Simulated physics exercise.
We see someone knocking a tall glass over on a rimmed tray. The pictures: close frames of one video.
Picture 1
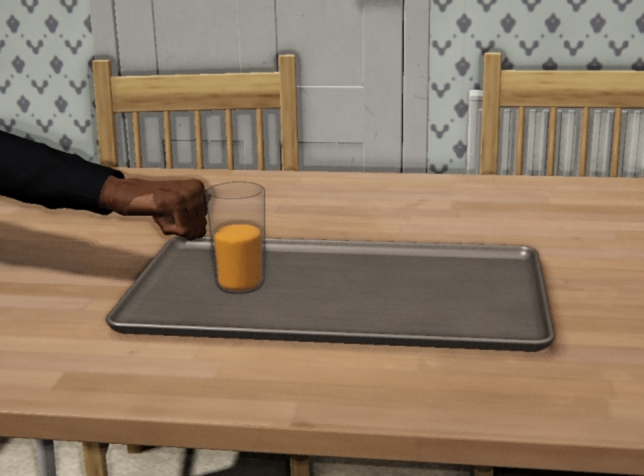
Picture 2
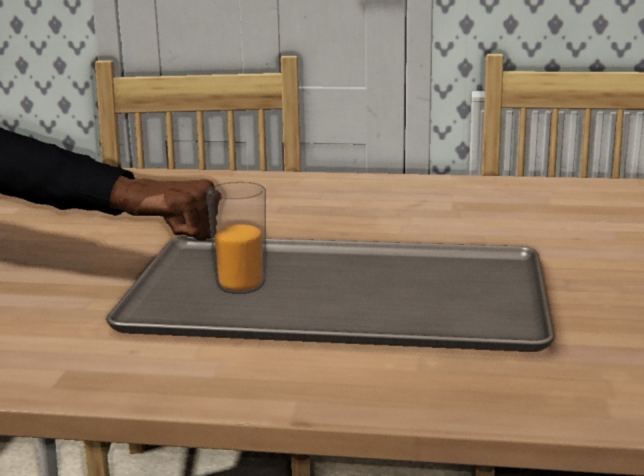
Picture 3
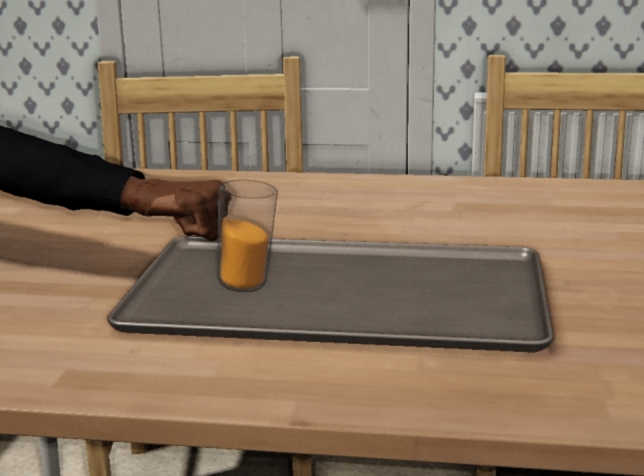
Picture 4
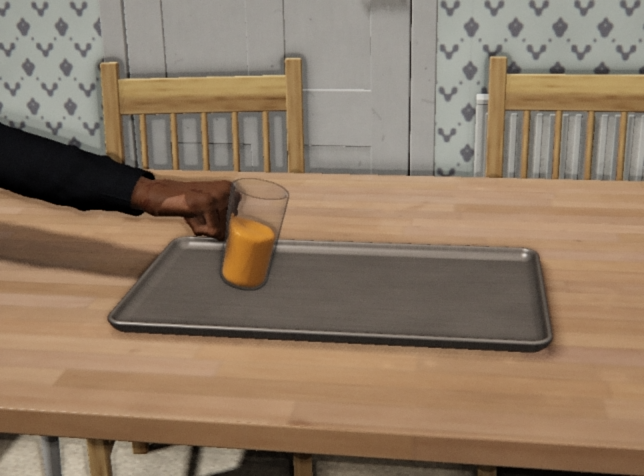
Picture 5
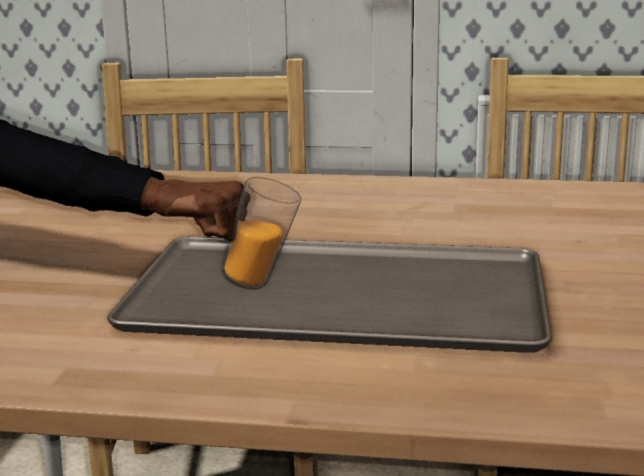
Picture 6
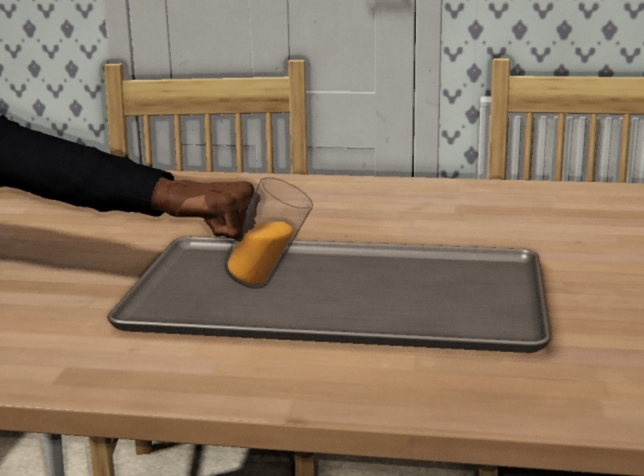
At first, a tall glass partly filled with orange juice stands upright near the left side of a rimmed gray tray on a wooden table, with a dark-sleeved hand beside it. The hand then pushes rightward against the glass, which leans steadily farther to the right as the juice shifts inside.
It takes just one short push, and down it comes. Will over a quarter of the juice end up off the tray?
Off the tray: Over a quarter.
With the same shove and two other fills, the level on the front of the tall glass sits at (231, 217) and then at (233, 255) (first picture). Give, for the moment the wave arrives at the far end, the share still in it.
50 % and 45 %.
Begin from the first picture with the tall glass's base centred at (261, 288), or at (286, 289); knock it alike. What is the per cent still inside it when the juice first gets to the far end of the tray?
Respectively, some 55 and 55 percent.
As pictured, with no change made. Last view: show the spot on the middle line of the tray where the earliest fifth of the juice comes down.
Landing point, centre line: Approx. (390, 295).
A moment on, the tall glass lies on its side and 100 per cent is in the glass, 0 on the tray and 0 above or beyond its rim.
Next, the tall glass lies on its side and 69 per cent is in the glass, 26 on the tray and 5 above or beyond its rim.
Then the tall glass lies on its side and 39 per cent is in the glass, 56 on the tray and 5 above or beyond its rim.
Later the tall glass lies on its side and 21 per cent is in the glass, 45 on the tray and 34 above or beyond its rim.
In the end 67 per cent is held by tray and glass, 33 is off the tray.
